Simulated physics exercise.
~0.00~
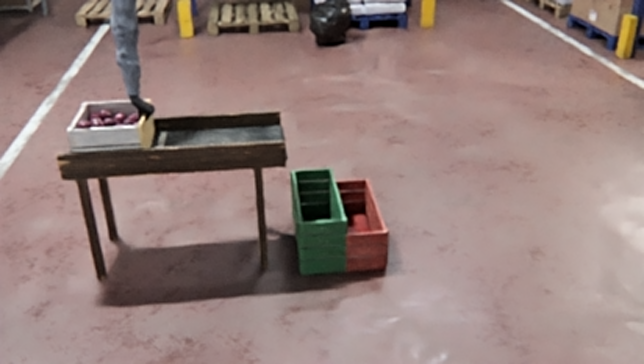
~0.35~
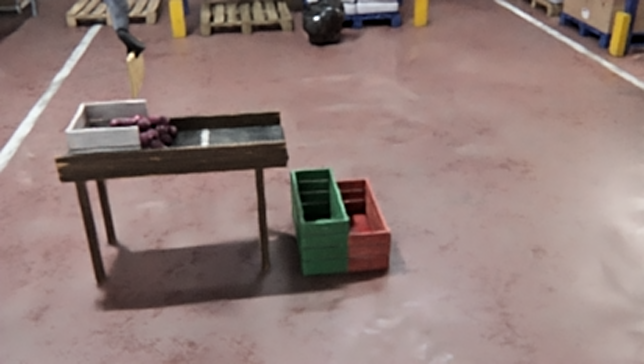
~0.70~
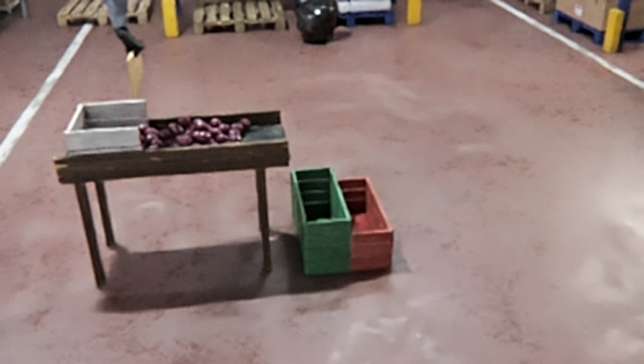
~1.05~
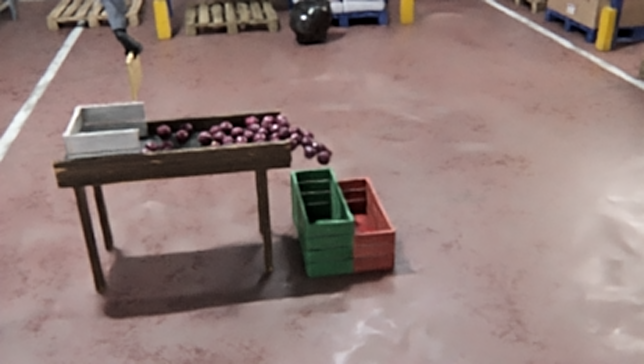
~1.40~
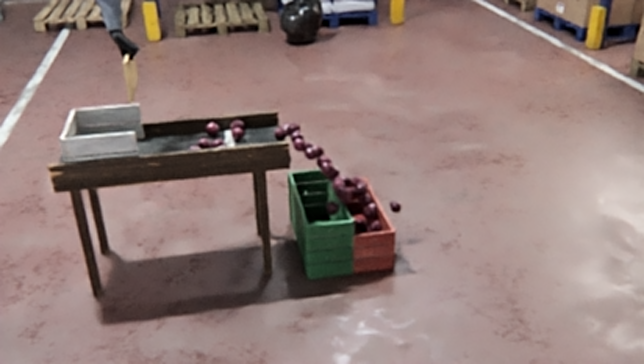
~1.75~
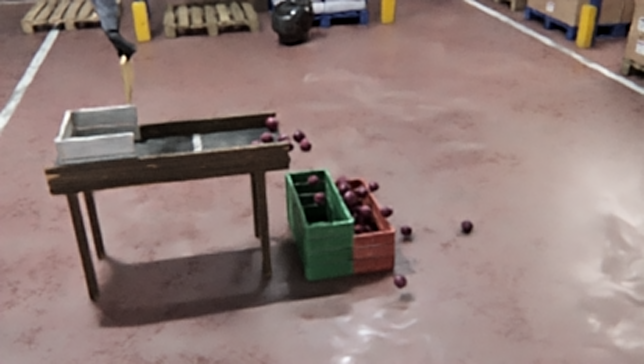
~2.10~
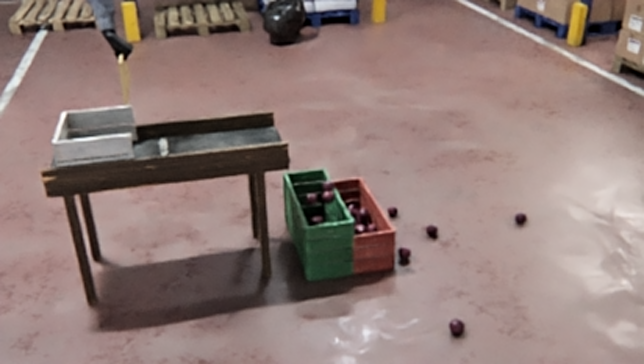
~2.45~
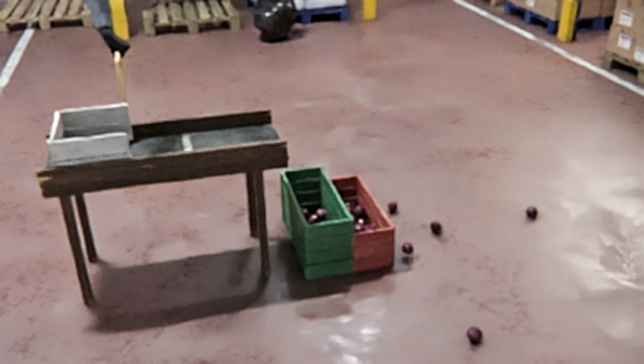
A warehouse floor of worn reddish concrete, with pallets and yellow posts at the back, is seen from above as the view drifts slightly sideways. At left, a dark belt on a wooden stand carries a white pen of red onions, with a green box and a red box on the floor to its right. A gloved hand lifts the gate, and the onions spread rightward along the belt. They spill off the end, most dropping into the red box, then others into the green one. Some bounce out and roll right, leaving the belt empty and five onions on the ground beyond the red box.
